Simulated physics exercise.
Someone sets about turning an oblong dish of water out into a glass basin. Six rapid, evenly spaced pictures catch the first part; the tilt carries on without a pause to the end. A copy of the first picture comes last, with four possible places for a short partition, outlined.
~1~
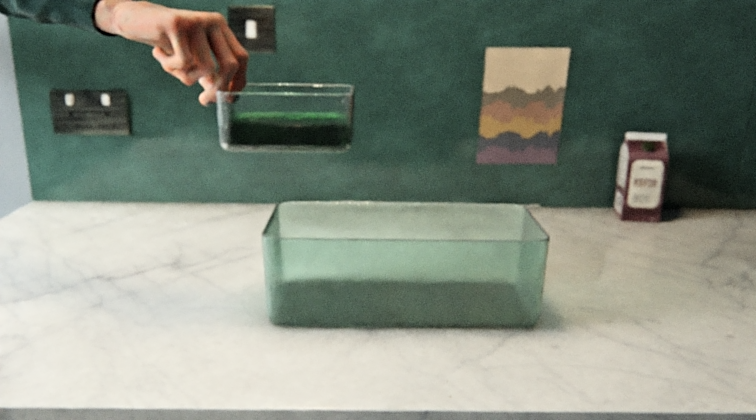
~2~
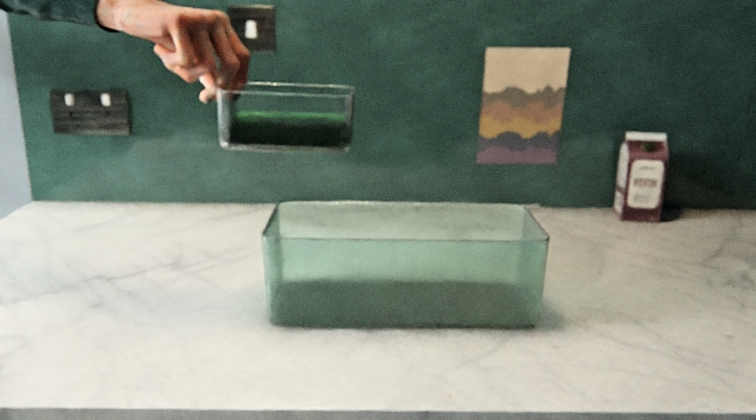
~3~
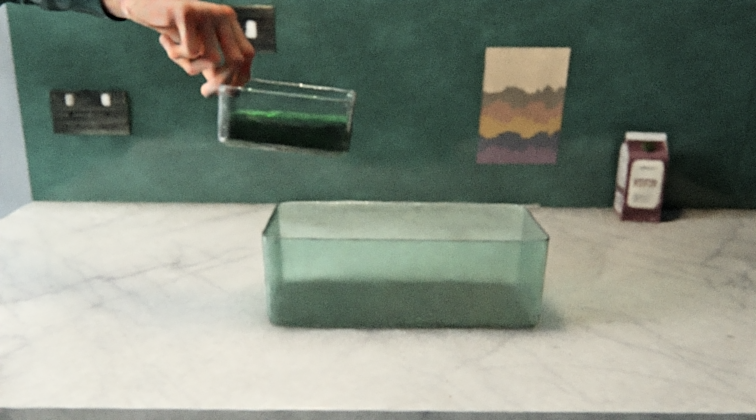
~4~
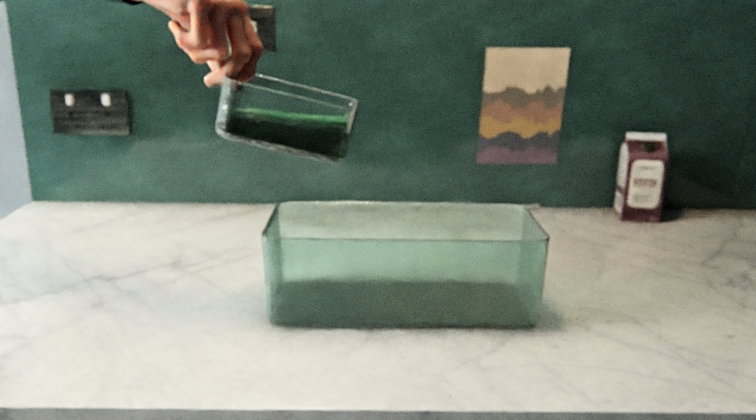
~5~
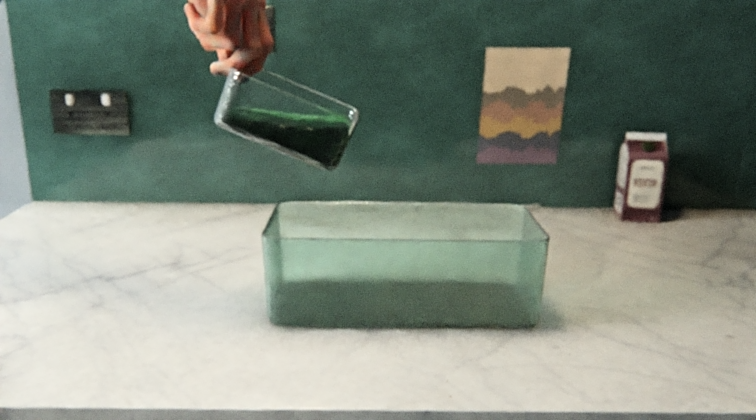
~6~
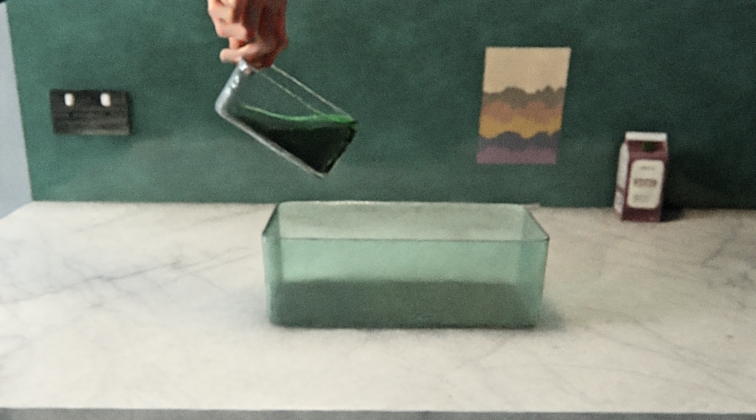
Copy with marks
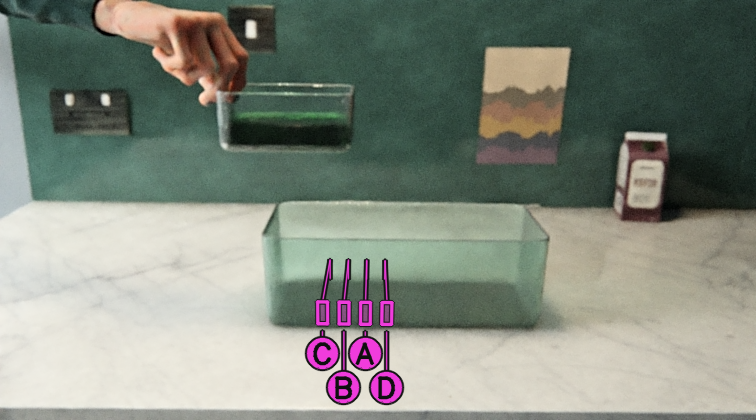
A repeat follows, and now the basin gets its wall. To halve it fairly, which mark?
Best: D.
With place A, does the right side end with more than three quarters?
No, it does not.
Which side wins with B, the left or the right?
More ends on the right.
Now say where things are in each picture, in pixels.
In the first picture, upright, lip at (351, 89); basin from (268, 322) to (538, 325); nothing has left yet.
In the second picture, upright, lip at (351, 91); nothing has left yet.
In the third picture, tipped about 6°, lip at (353, 96); nothing has left yet.
In the fourth picture, tipped about 13°, lip at (355, 104); nothing has left yet.
In the fifth picture, tipped about 22°, lip at (356, 115); nothing has left yet.
In the sixth picture, tipped about 33°, lip at (355, 127); water is over the lip, down to (355, 127).
In magenta, A at (365, 331); B at (343, 331); C at (322, 331); D at (386, 331).
With A, about 38 % ends left of the wall and 61 % right of it.
With B, about 16 % ends left of the wall and 83 % right of it.
With C, about 6 % ends left of the wall and 93 % right of it.
With D, about 53 % ends left of the wall and 47 % right of it.
